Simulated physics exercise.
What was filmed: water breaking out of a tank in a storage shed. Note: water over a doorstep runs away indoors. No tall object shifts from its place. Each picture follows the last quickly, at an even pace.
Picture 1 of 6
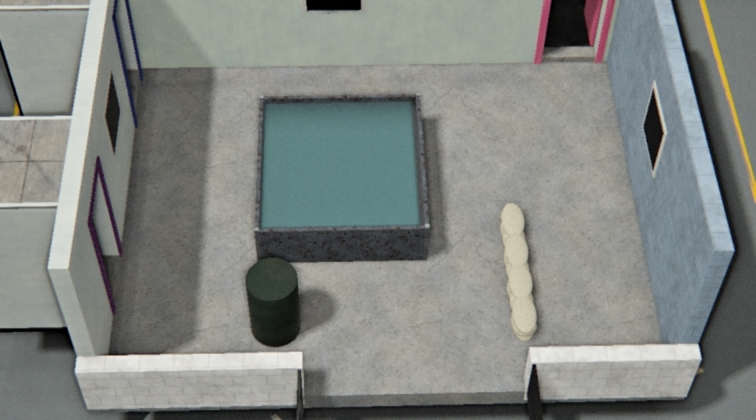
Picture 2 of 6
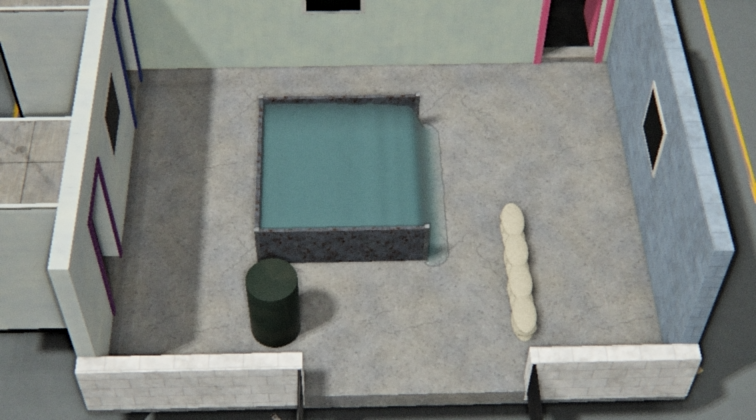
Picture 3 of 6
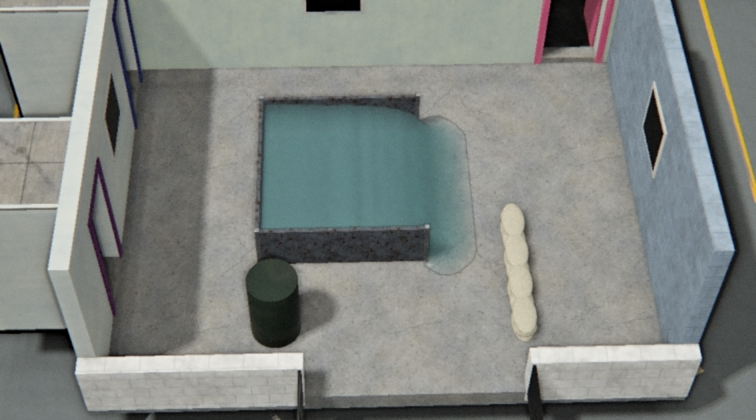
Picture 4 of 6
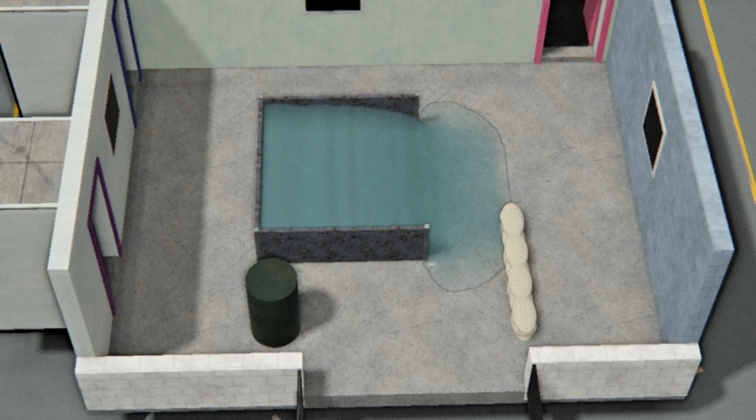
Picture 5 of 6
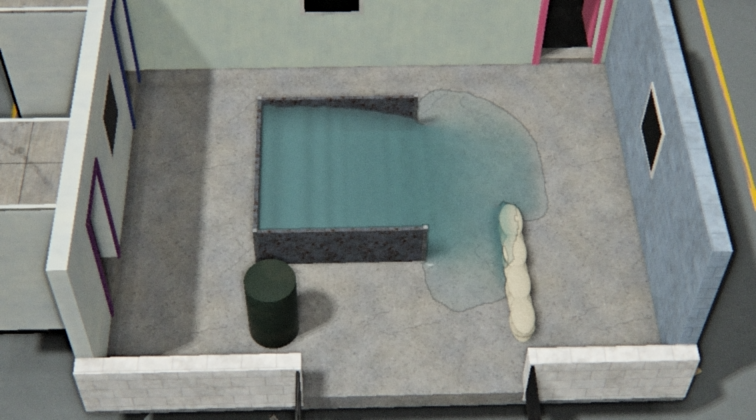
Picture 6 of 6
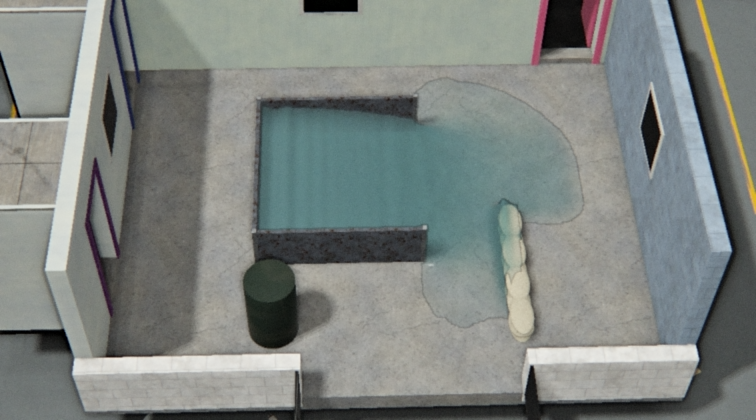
At the start, still teal water fills a square, dark-walled tank on a grey floor, with a dark green cylinder and a lumpy cream-coloured barrier nearby. The tank's right side opens and water pours out rightward, fanning across the floor. It reaches the barrier and spreads past its upper end.
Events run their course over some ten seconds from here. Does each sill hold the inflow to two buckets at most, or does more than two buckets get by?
In the end the pink door is going to be over the line, the purple door is going to be at or under the line, the blue door is going to be at or under the line.
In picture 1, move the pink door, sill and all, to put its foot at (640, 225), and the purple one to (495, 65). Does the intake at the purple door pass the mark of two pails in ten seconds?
Put simply, the purple door gets past the mark.
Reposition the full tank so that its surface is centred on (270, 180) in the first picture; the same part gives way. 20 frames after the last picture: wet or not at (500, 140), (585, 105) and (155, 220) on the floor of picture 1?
First one gets inundated, next one gets inundated, last one stays unwetted.
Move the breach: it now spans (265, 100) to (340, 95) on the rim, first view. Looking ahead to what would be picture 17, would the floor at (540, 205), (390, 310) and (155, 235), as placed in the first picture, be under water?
The first spot is spared, the second spared, the third spared.
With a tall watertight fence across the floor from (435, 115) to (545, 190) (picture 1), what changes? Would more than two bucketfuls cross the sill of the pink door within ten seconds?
Pink door: Within bounds.
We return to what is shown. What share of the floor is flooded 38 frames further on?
That comes to about 70 per cent.
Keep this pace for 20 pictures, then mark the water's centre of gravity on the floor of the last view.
Estimate: (488, 187).
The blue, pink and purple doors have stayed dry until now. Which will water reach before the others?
Answer: The door marked pink.
A moment on, water covers 35 % of the floor; the pink door wet at the sill, nothing in, the purple door not reached, the blue door not reached.
Next, water covers 45 % of the floor; the pink door under two buckets in, the purple door not reached, the blue door not reached.
Then, water covers 50 % of the floor; the pink door far over two buckets in, the purple door not reached, the blue door not reached.
Later, water covers 70 % of the floor; the pink door far over two buckets in, the purple door not reached, the blue door wet at the sill, nothing in.
In the end, water covers 95 % of the floor; the pink door far over two buckets in, the purple door wet at the sill, nothing in, the blue door wet at the sill, nothing in.
